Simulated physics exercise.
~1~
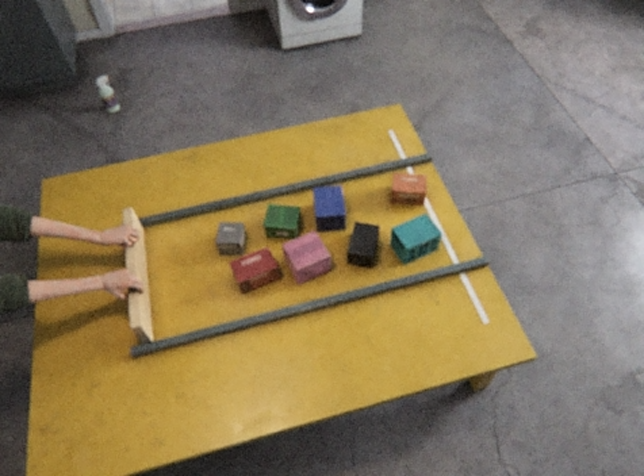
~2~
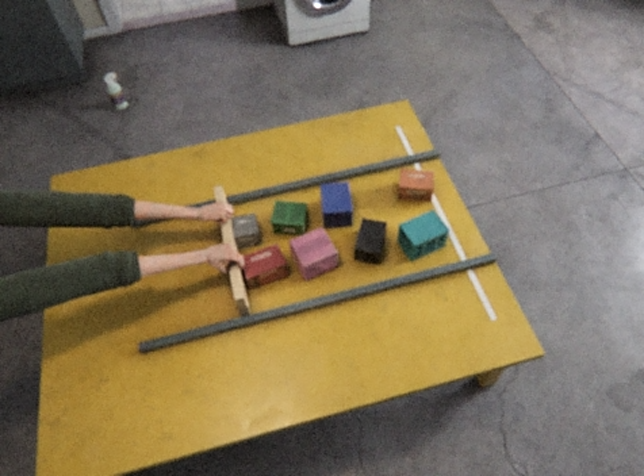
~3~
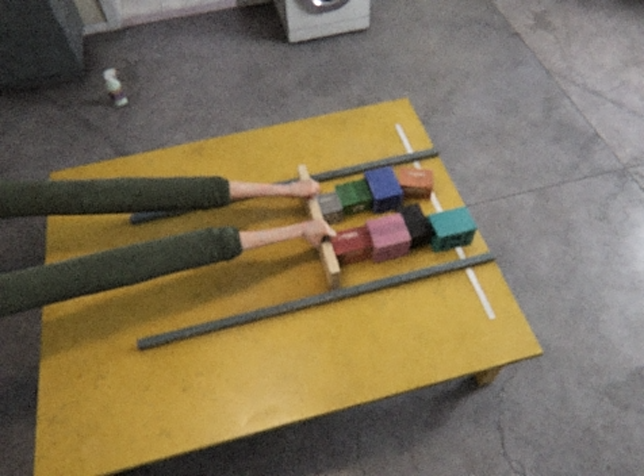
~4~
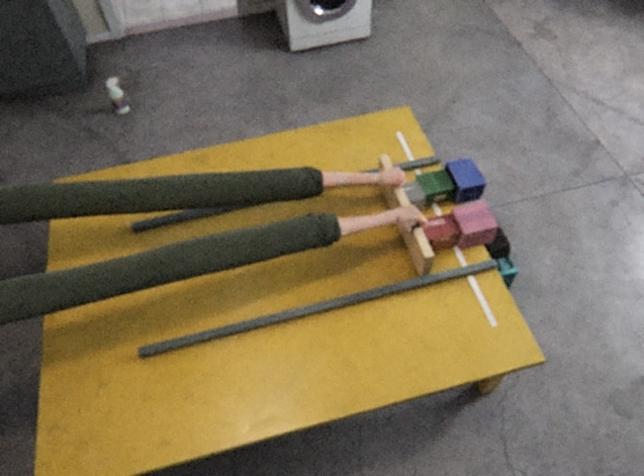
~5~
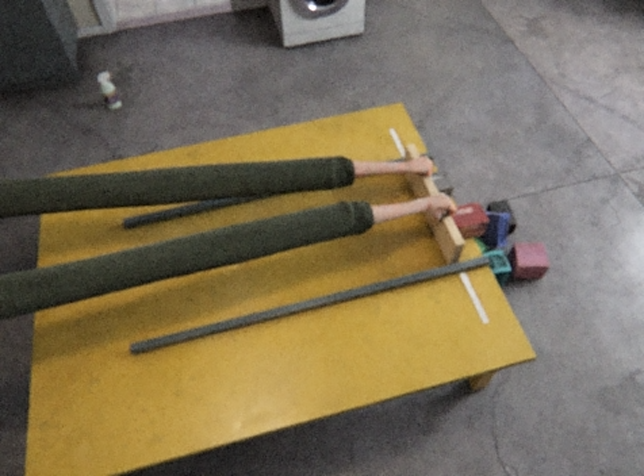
Wooden plank pushed by two hands sweeping colourful boxes rightward between rails on a yellow table, most tumbling off the far end.
